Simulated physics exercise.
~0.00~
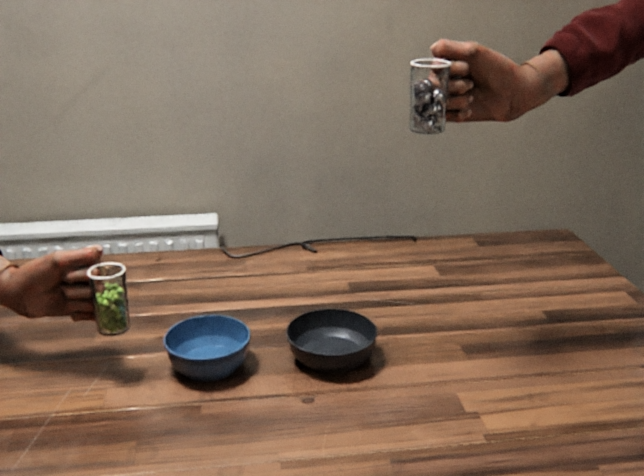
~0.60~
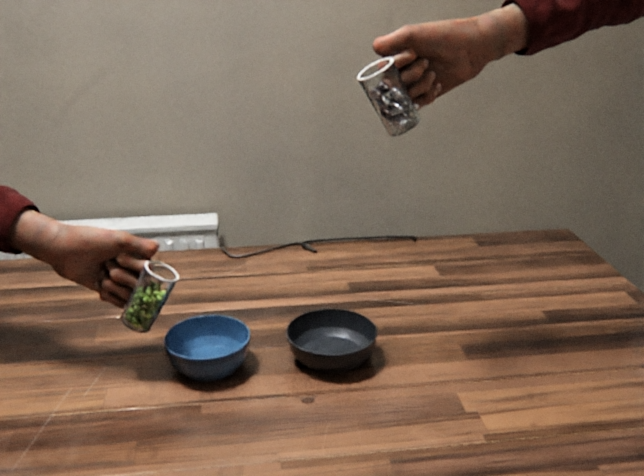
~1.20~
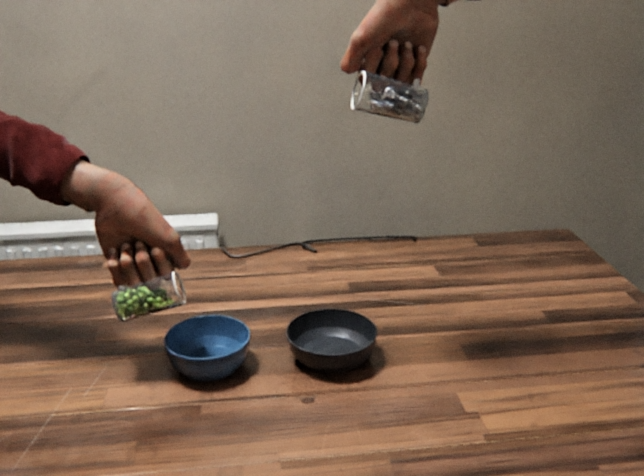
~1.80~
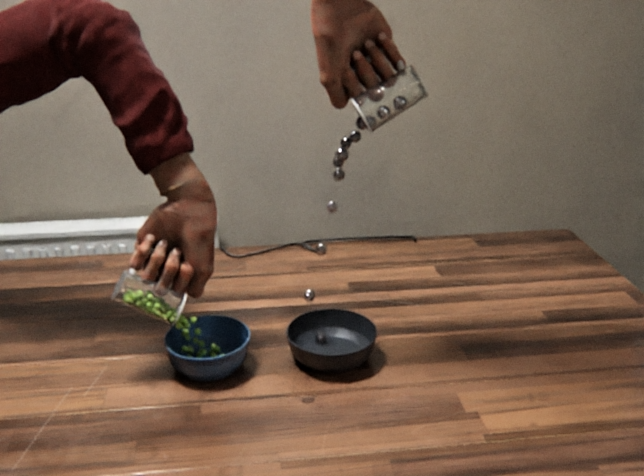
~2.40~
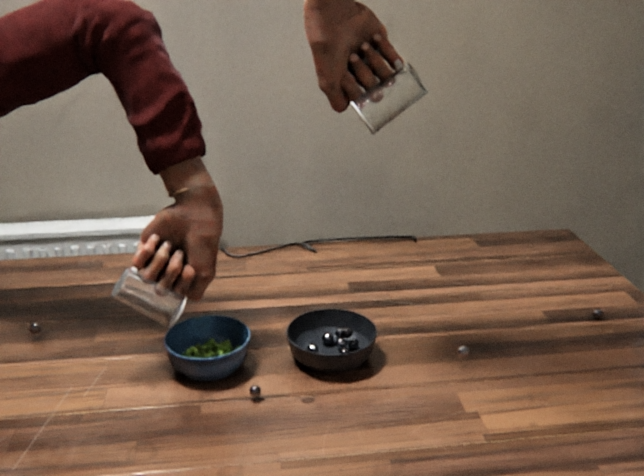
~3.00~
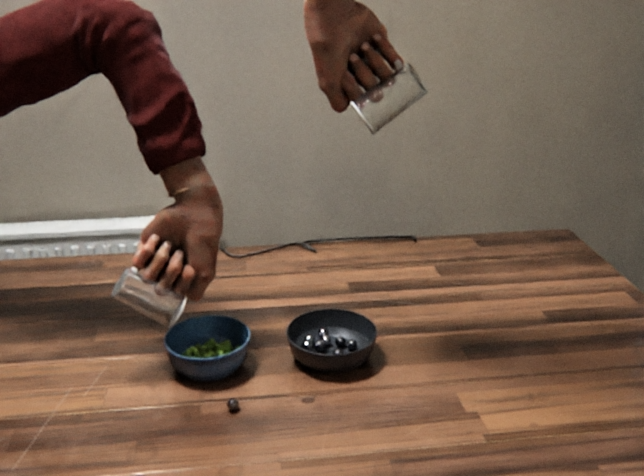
The footage shows two hands tipping clear cups over bowls on a wooden table, the left pouring green pieces from low down into a blue bowl, the right dropping shiny dark balls from high above a dark bowl; all the green pieces land inside, while several balls scatter outside.
